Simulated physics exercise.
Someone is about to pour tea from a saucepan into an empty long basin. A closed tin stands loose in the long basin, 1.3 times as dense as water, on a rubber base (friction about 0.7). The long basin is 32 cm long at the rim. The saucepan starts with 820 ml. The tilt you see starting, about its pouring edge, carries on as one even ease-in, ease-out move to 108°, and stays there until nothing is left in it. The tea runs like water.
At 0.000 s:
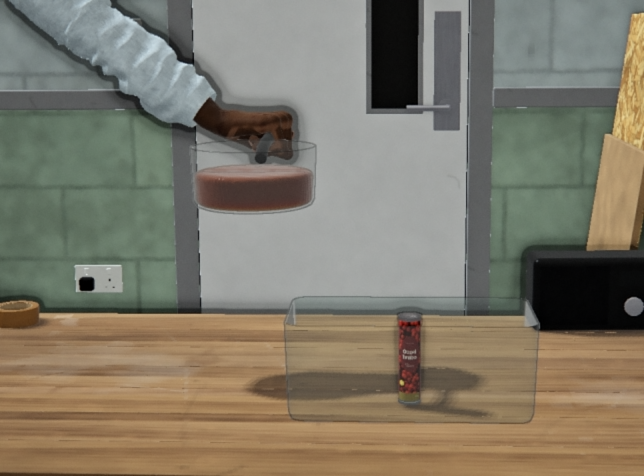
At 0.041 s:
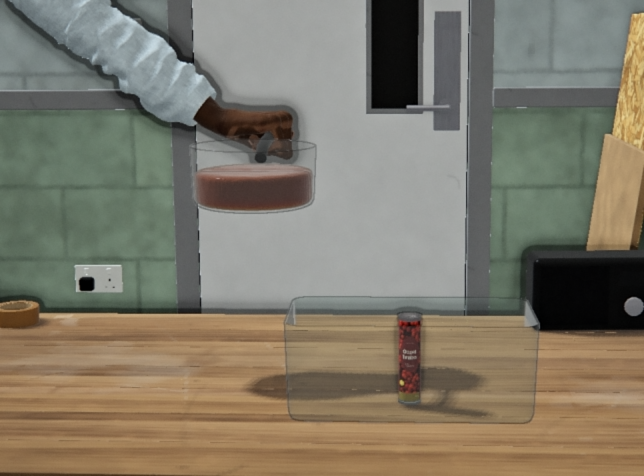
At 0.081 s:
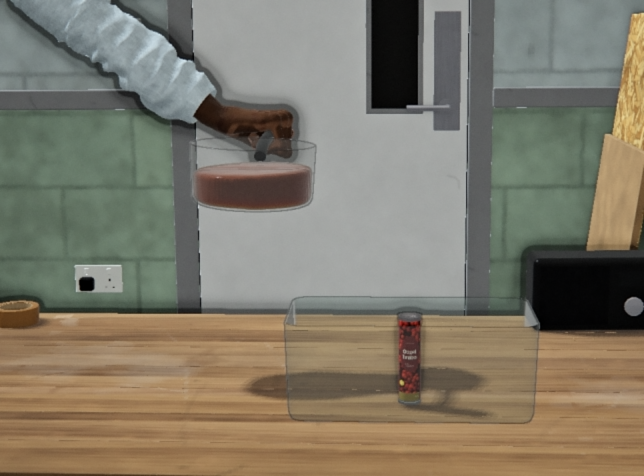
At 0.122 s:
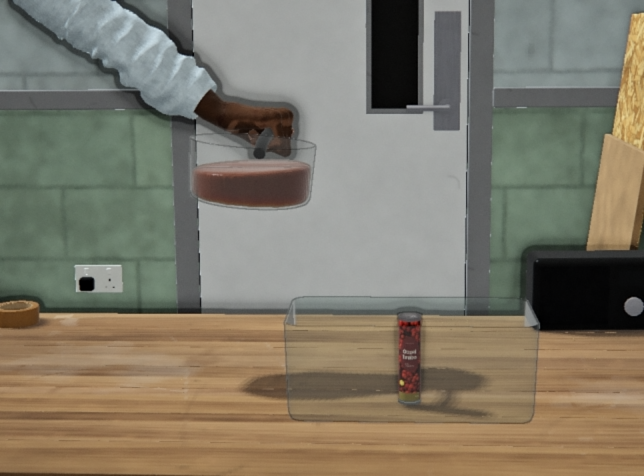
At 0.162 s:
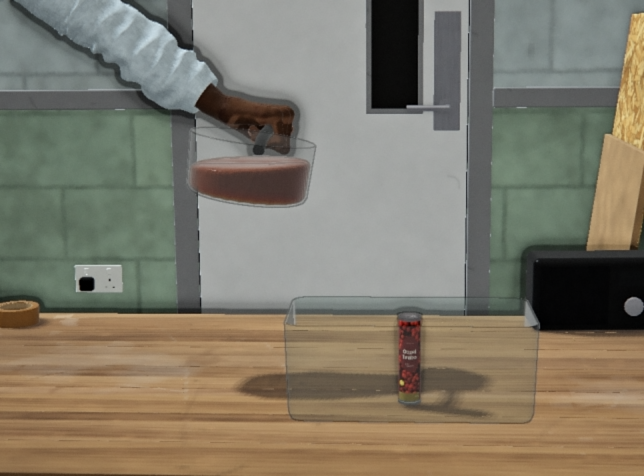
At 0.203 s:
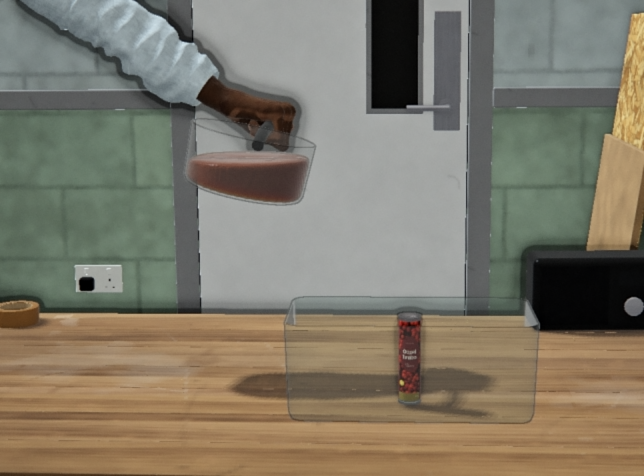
A gloved-sleeved arm tilts a clear saucepan of reddish-brown tea slightly, its left side rising as the liquid stays level, above a wooden counter where a closed tin stands motionless inside a long transparent basin.
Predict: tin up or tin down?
It stays up.
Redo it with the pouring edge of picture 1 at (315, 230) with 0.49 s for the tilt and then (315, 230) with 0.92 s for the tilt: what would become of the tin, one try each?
First it falls; then it falls.
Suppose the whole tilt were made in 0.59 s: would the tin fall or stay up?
The tin keeps standing.
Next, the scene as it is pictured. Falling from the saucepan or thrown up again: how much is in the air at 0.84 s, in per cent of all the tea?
About 38 per cent.
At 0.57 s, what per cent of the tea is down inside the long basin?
About 0 per cent.
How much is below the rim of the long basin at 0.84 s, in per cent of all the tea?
About 52 per cent.
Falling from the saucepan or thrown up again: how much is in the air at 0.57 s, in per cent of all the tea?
Some 32 per cent.
By 0.57 s the tilt is 73° and 68 per cent is still to pour; the tin stands where it began.
By 0.84 s the tilt is 106° and 10 per cent is still to pour; the tin stands where it began.
By 1.12 s the tilt is 108° and 0 per cent is still to pour; the tin stands where it began.
By 1.42 s the tilt is 108° and 0 per cent is still to pour; the tin stands where it began.
At rest the tin stands where it began.
